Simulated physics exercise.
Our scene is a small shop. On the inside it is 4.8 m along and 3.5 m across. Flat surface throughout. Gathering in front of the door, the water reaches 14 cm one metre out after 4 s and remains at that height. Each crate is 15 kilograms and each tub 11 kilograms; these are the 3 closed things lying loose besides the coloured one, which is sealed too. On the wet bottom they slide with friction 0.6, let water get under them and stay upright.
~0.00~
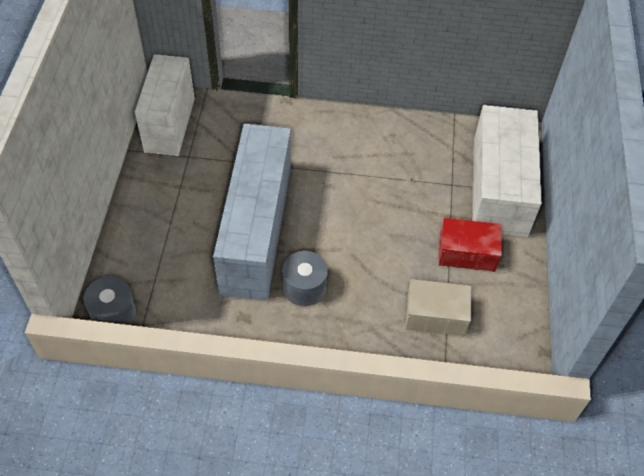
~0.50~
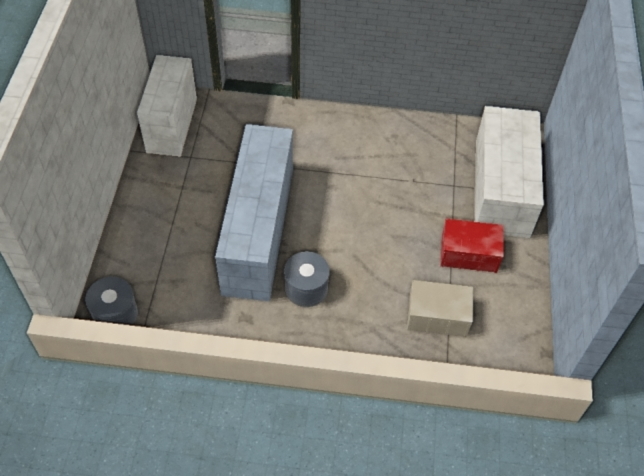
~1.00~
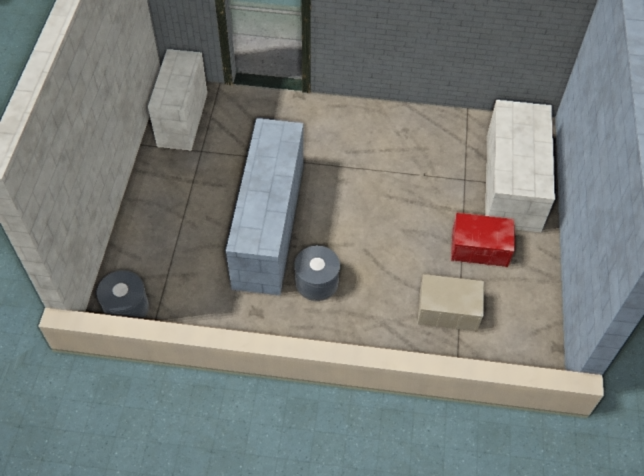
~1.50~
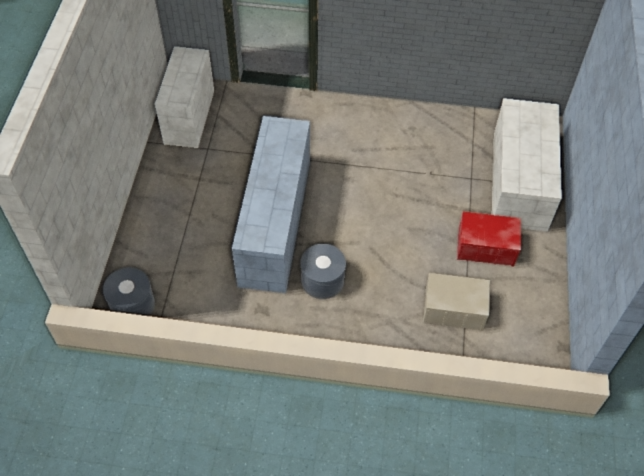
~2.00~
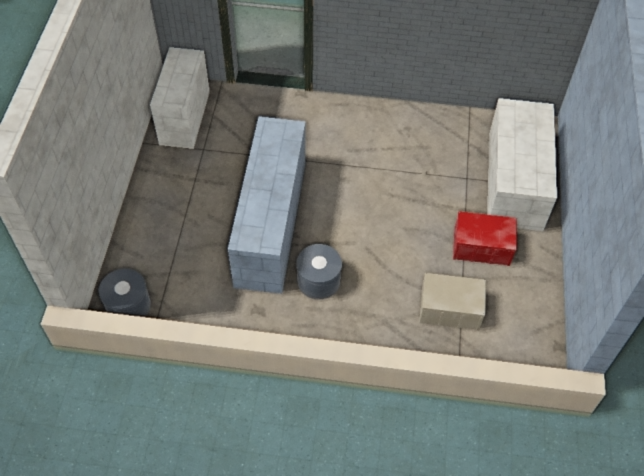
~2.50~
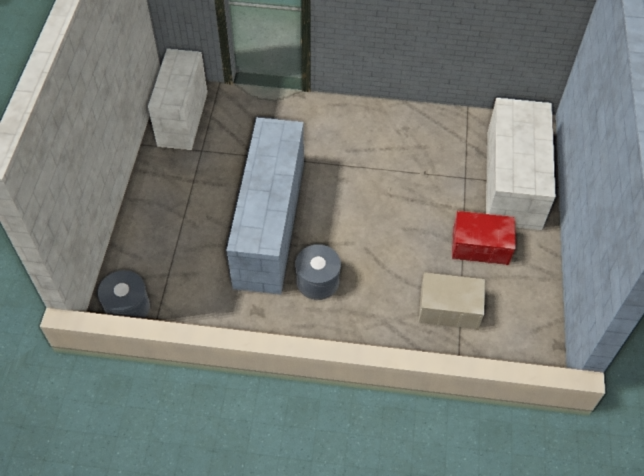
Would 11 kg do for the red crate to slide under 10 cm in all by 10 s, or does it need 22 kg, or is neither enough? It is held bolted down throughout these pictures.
Even the lighter one succeeds.
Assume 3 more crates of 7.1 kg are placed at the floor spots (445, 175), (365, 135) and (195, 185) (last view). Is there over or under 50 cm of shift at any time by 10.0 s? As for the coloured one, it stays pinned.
In that order: Within it, within it, beyond it.
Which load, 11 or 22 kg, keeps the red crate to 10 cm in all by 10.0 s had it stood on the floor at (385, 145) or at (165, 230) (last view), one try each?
For the first spot the lighter suffices, for the second only the heavier suffices.
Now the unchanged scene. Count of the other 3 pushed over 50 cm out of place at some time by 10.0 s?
By my tally, 0.
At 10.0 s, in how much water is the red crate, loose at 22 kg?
Something like 2 centimetres.
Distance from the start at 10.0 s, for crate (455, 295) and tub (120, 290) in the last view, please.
First 0 cm, then 20 cm.
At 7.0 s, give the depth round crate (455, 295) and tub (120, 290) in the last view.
Around 1 cm and 5 cm.
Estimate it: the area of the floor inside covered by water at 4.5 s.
About 3.0 m2 is covered.
After 3.5 s the red crate would be 0 cm from its start with 11 kg and 0 cm from its start with 22 kg; 0 cm of water round it then.
After 4.5 s the red crate would be 0 cm from its start with 11 kg and 0 cm from its start with 22 kg; 0 cm of water round it then.
After 7.0 s the red crate would be 0 cm from its start with 11 kg and 0 cm from its start with 22 kg; 2 cm of water round it then.
After 10.0 s the red crate would be 0 cm from its start with 11 kg and 0 cm from its start with 22 kg; 2 cm of water round it then.
